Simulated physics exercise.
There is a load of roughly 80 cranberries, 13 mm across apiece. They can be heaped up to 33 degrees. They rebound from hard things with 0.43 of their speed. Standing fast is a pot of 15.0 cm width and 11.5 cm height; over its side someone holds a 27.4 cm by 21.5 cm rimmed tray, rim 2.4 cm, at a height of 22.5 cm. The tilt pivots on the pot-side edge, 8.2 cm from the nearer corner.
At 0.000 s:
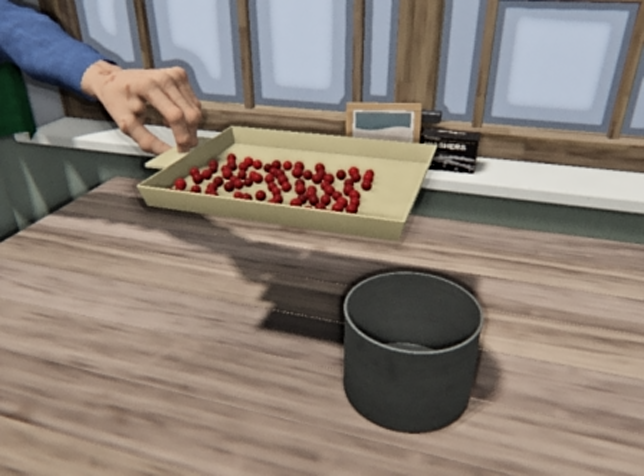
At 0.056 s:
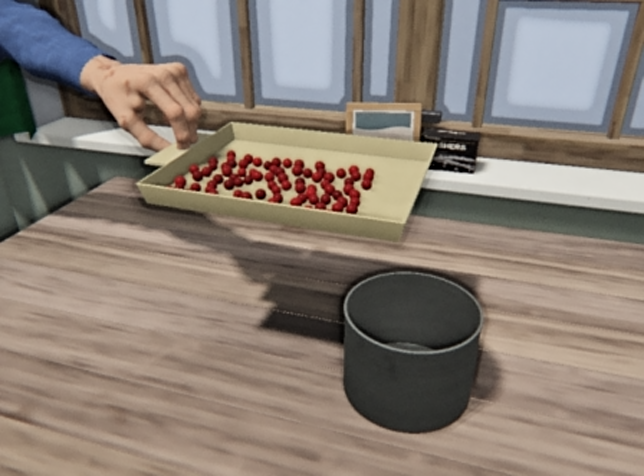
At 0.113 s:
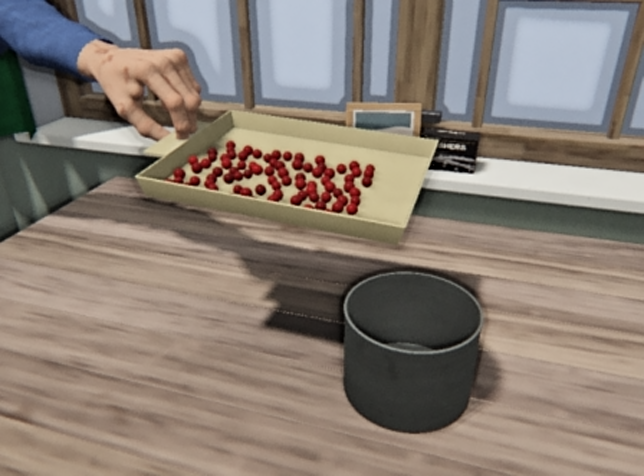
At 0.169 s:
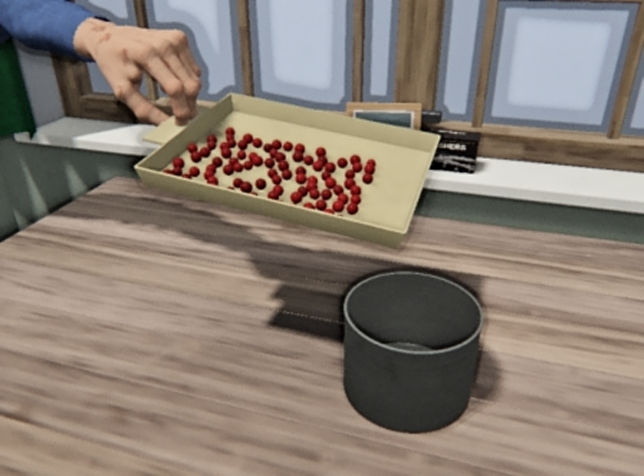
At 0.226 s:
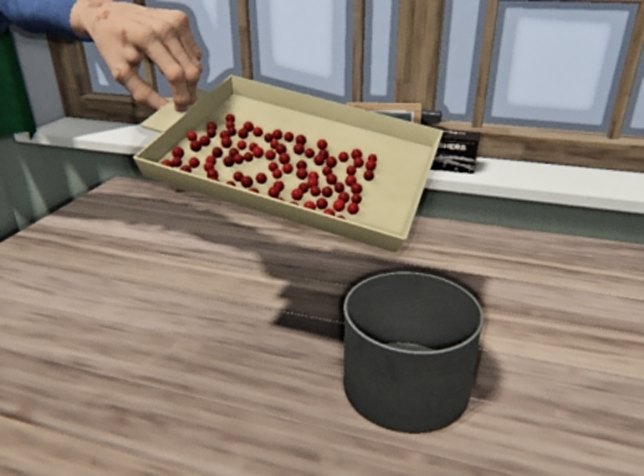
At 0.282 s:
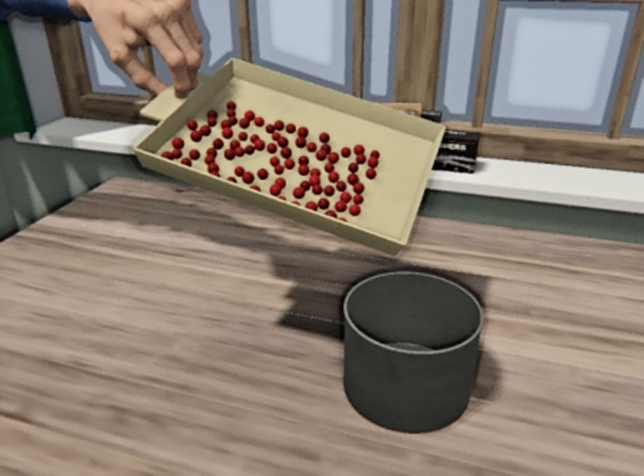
A hand lifts the left side of a tray of red berries, tilting it rightward near a dark pot.
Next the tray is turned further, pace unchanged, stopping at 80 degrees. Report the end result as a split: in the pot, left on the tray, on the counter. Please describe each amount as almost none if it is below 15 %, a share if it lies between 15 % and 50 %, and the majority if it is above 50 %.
Pot - almost none, left on the tray - the majority, counter - almost none.
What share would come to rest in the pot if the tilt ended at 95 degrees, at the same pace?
Around 65 per cent, then.
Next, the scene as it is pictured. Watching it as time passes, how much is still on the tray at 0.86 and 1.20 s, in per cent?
Close to 100 at the first time and 95 at the second.
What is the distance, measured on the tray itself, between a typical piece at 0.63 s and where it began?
Around 8 centimetres.
After 0.63 s, tilt 49 degrees; the tray holds 100 %, the pot 0 %.
After 0.86 s, tilt 68 degrees; the tray holds 100 %, the pot 0 %.
Then, at 1.20 s, tilt 80 degrees; the tray holds 95 %, the pot 5 %.
By 1.7 s all is still; pot 5 %, tray 95 %, counter 0 %.
